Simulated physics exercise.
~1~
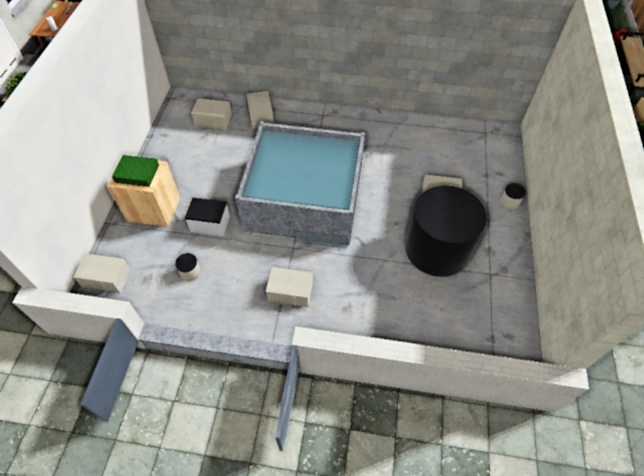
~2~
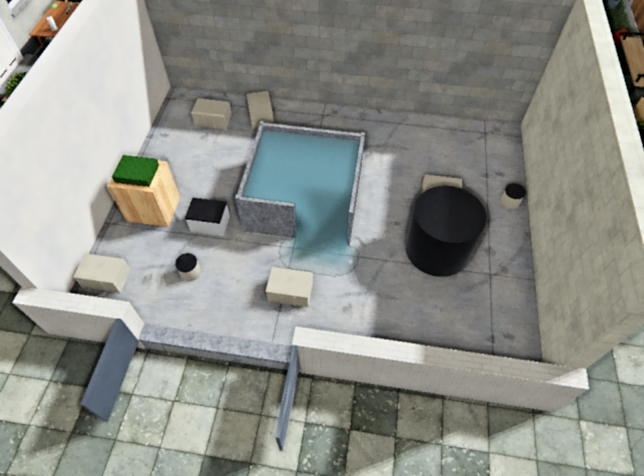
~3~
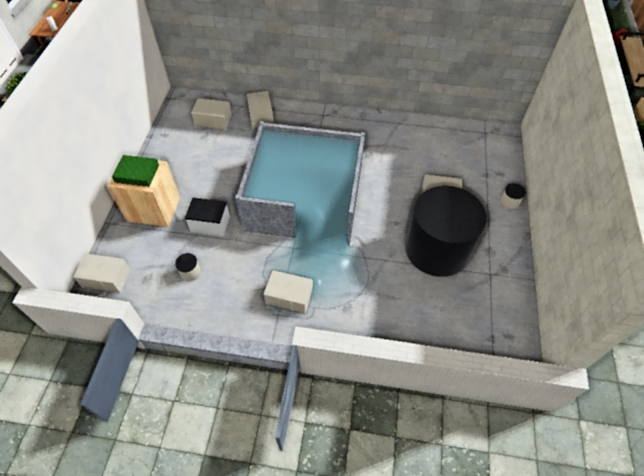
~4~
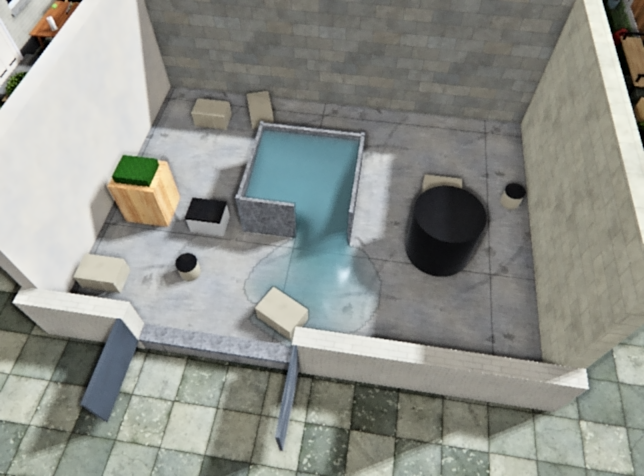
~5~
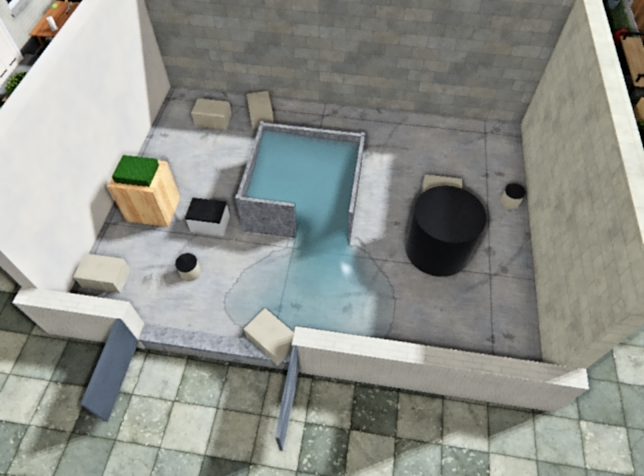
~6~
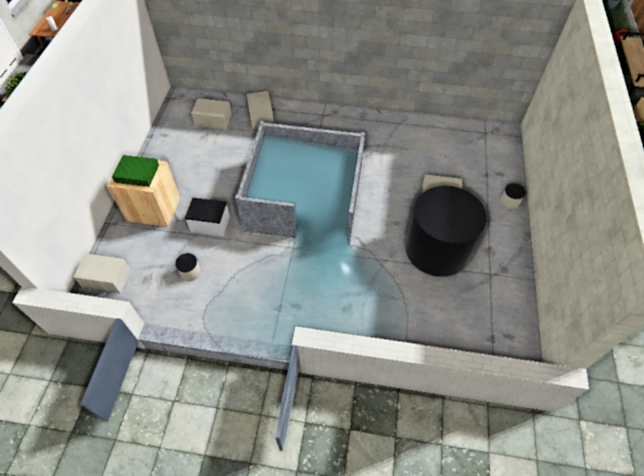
To begin with, a stone-sided pool sits full of blue water among blocks and a black cylinder in a walled yard. Its front opens and water spreads across the floor, pushing a pale block forward, turning it, and carrying it to the gateway, where it leaves view; the other objects stay put.
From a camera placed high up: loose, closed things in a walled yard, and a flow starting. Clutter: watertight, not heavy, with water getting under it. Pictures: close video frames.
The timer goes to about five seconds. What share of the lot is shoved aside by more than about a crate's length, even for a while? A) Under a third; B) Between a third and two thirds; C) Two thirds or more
A.
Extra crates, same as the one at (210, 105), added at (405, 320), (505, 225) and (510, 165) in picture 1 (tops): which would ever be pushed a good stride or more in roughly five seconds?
Taking them one at a time: Gets driven off, then gets driven off, then gets driven off.
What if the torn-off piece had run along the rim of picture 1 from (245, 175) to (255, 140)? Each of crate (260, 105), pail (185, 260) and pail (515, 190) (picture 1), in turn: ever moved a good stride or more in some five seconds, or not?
The first: Got that far; the second: Got that far; the third: Never got that far.
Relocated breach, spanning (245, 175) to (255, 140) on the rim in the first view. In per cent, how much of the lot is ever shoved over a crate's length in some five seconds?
About 60 per cent.
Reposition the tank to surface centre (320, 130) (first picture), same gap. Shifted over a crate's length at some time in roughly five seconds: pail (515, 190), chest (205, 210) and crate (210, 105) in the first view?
Well, in order they come out as moved that far, stayed within it and stayed within it.
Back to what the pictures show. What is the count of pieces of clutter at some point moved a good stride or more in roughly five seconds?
It totals 2.
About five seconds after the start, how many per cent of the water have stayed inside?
Estimate: Roughly 68 %.
A moment on, 1 of 8 are well off their spots; 0 afloat.
Next, 1 of 8 are well off their spots; 0 afloat.
Later, 2 of 8 are well off their spots; 0 afloat.
In the end, 2 of 8 are well off their spots, and 2 have been at some point; 1 afloat.
